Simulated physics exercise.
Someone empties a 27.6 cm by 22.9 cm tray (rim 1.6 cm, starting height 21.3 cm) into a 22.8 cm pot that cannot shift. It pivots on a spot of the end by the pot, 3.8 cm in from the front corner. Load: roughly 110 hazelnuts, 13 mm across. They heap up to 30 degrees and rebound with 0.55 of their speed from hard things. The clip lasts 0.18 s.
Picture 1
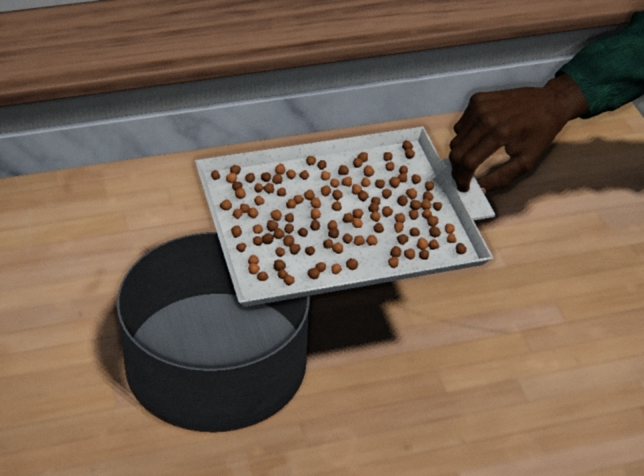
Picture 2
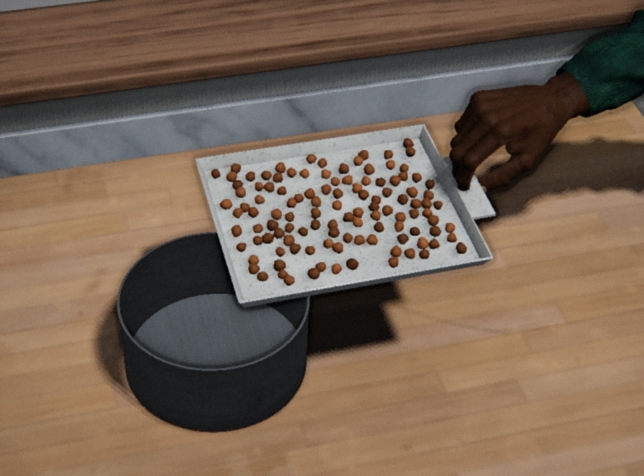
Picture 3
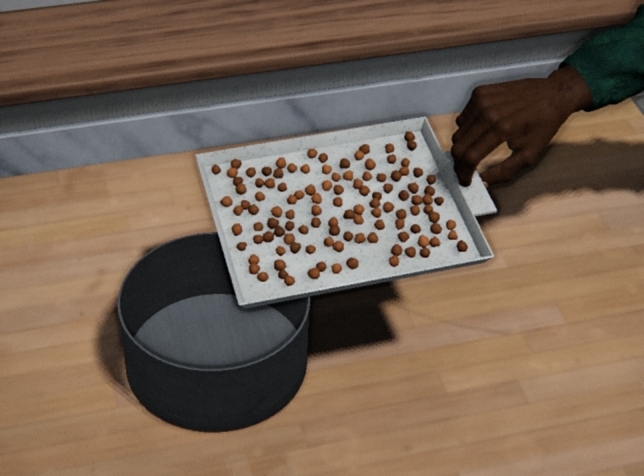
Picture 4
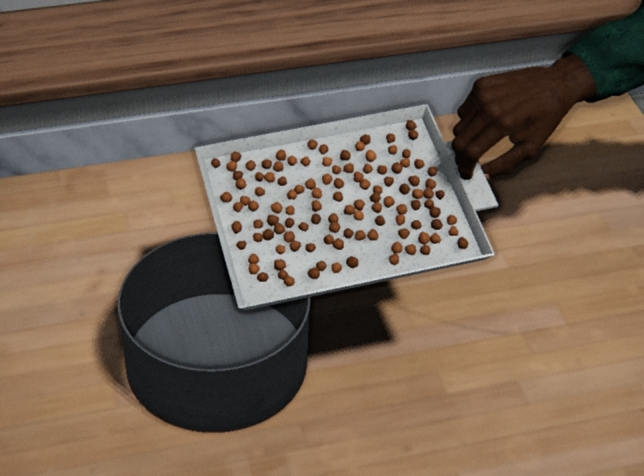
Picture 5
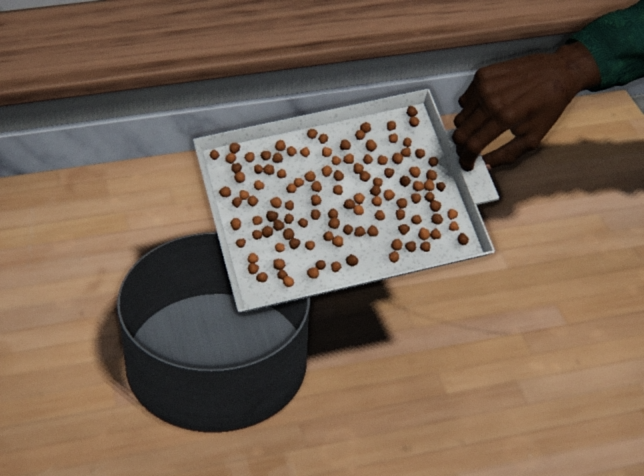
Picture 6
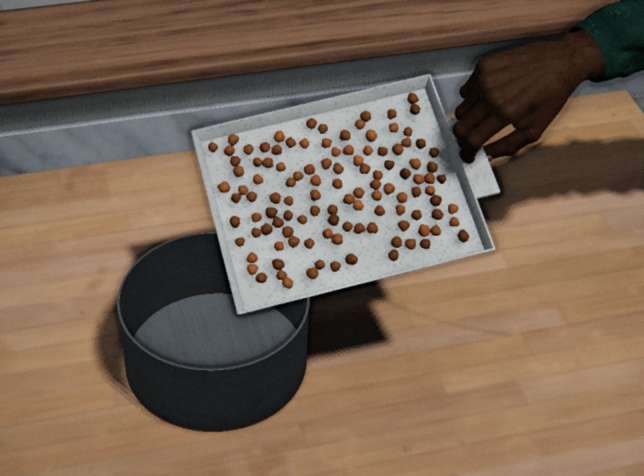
A pale, shallow tray scattered with small round brown nuts sits over the rim of a dark grey pot, held at its right end by a hand in a green sleeve. The wooden counter is seen from above at an angle, with a grey marble strip and brown wood behind. The hand gradually tilts the tray, raising its far side while the nuts barely shift and the view stays still.
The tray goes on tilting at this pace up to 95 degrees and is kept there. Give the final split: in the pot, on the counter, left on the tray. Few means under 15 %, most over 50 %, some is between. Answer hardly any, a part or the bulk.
Pot hardly any, counter the bulk, tray hardly any.
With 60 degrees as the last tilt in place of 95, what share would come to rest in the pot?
It would be near 0 per cent.
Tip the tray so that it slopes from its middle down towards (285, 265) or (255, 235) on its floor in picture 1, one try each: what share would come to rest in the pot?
Some 10 and 70 per cent.
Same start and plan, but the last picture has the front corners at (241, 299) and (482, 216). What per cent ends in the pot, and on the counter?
Pot 60, counter 40.
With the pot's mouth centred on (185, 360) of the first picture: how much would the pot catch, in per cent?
Some 55 per cent.
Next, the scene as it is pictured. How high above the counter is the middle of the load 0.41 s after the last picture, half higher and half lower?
Some 18 cm.
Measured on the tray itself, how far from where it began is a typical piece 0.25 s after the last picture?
Some 7 cm.
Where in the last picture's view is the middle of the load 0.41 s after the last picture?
Near (281, 340).
Then, 0.25 s after the last picture, tilt 58 degrees; the tray holds 100 %, the pot 0 %.
Then, 0.41 s after the last picture, tilt 83 degrees; the tray holds 40 %, the pot 0 %.
Then, 0.69 s after the last picture, tilt 95 degrees; the tray holds 0 %, the pot 5 %.
In the end, pot 5 %, counter 95 %, tray 0 %.
